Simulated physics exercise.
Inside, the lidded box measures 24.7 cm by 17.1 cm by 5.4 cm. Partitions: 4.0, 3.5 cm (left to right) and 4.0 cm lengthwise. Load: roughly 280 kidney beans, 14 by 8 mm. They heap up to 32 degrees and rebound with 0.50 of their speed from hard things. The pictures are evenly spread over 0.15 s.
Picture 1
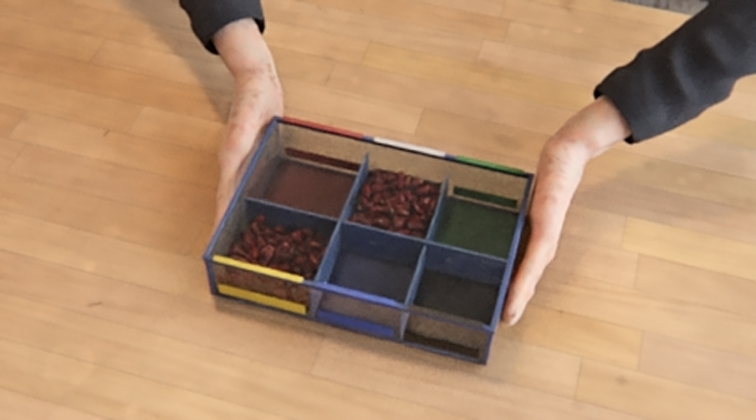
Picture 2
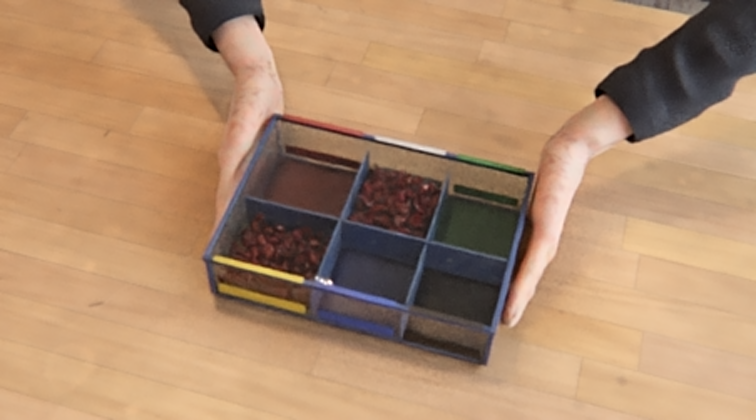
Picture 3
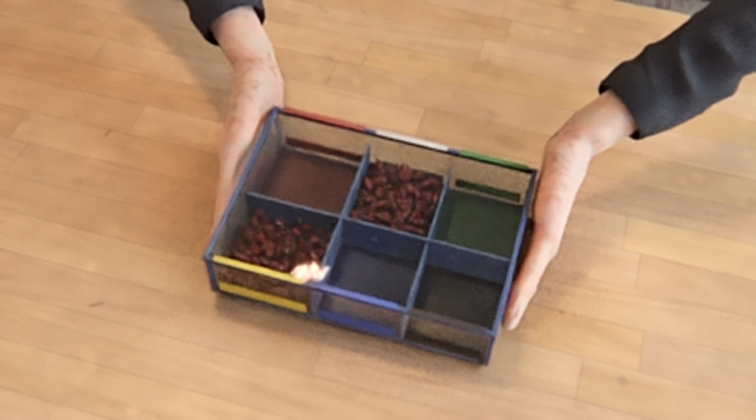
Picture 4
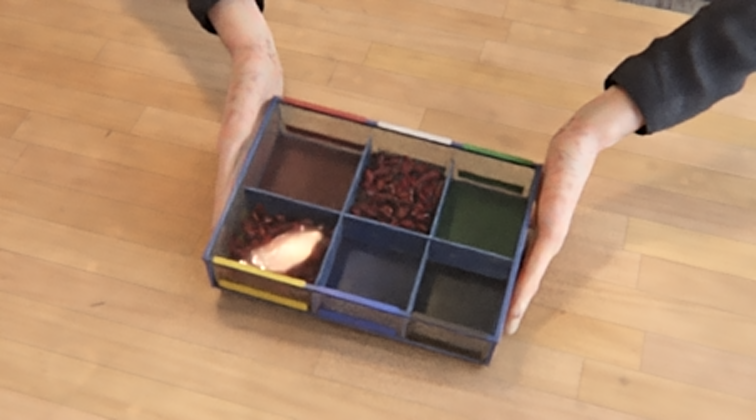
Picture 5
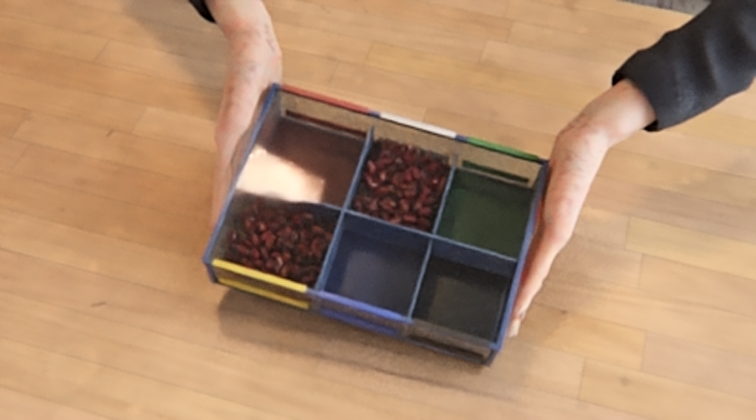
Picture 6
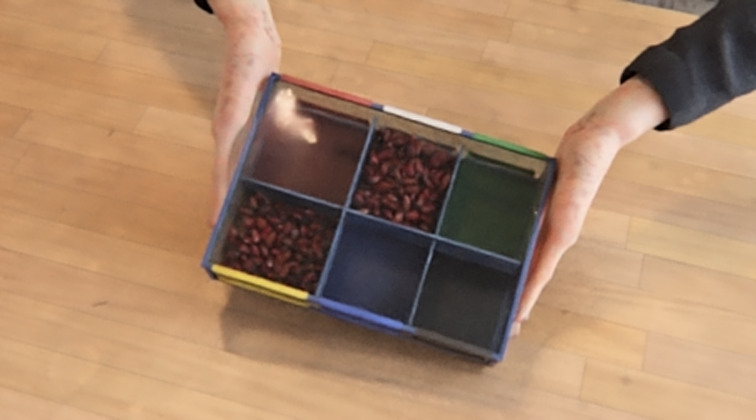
Two hands gradually tilt a divided box of red beans as a reflection moves across it.
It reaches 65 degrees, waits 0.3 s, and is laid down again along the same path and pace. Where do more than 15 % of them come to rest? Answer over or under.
Red under, blue under, green under, yellow over, white over, black under.
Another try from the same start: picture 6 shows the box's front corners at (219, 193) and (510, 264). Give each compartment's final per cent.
Red 10, blue 0, green 0, yellow 35, white 55, black 0.
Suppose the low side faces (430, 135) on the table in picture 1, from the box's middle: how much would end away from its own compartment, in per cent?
About 10 per cent.
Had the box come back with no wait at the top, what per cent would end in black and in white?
Black 5, white 45.
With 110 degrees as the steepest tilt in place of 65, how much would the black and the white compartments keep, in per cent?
Black 5; white 45.
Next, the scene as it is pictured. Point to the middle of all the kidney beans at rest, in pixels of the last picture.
Near (352, 275).
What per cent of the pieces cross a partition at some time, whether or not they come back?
Some 20 per cent.
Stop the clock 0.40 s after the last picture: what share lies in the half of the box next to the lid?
About 40 per cent.
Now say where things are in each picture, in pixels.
The first picture shows box tilt 0 degrees, front corners at (208, 257) and (491, 328); yellow 45 %, white 55 %.
The second picture shows box tilt 1 degrees, front corners at (209, 256) and (491, 329).
The third picture shows box tilt 4 degrees, front corners at (209, 256) and (493, 332), lowest corner right front.
The fourth picture shows box tilt 9 degrees, front corners at (208, 257) and (495, 338), lowest corner right front.
The fifth picture shows box tilt 16 degrees, front corners at (208, 259) and (497, 346), lowest corner right front.
The sixth picture shows box tilt 24 degrees, front corners at (207, 264) and (499, 355), lowest corner right front; yellow 45 %, white 55 %.
Then, 0.40 s after the last picture, tilt 65 degrees; blue 5 %, green 5 %, yellow 45 %, white 45 %, black 5 %.
Then, 0.66 s after the last picture, tilt 43 degrees; blue 10 %, green 5 %, yellow 40 %, white 40 %, black 10 %.
Then, 1.03 s after the last picture, tilt 0 degrees; blue 10 %, green 5 %, yellow 40 %, white 40 %, black 10 %.
In the end, red 0 %, blue 10 %, green 5 %, yellow 40 %, white 40 %, black 10 %.
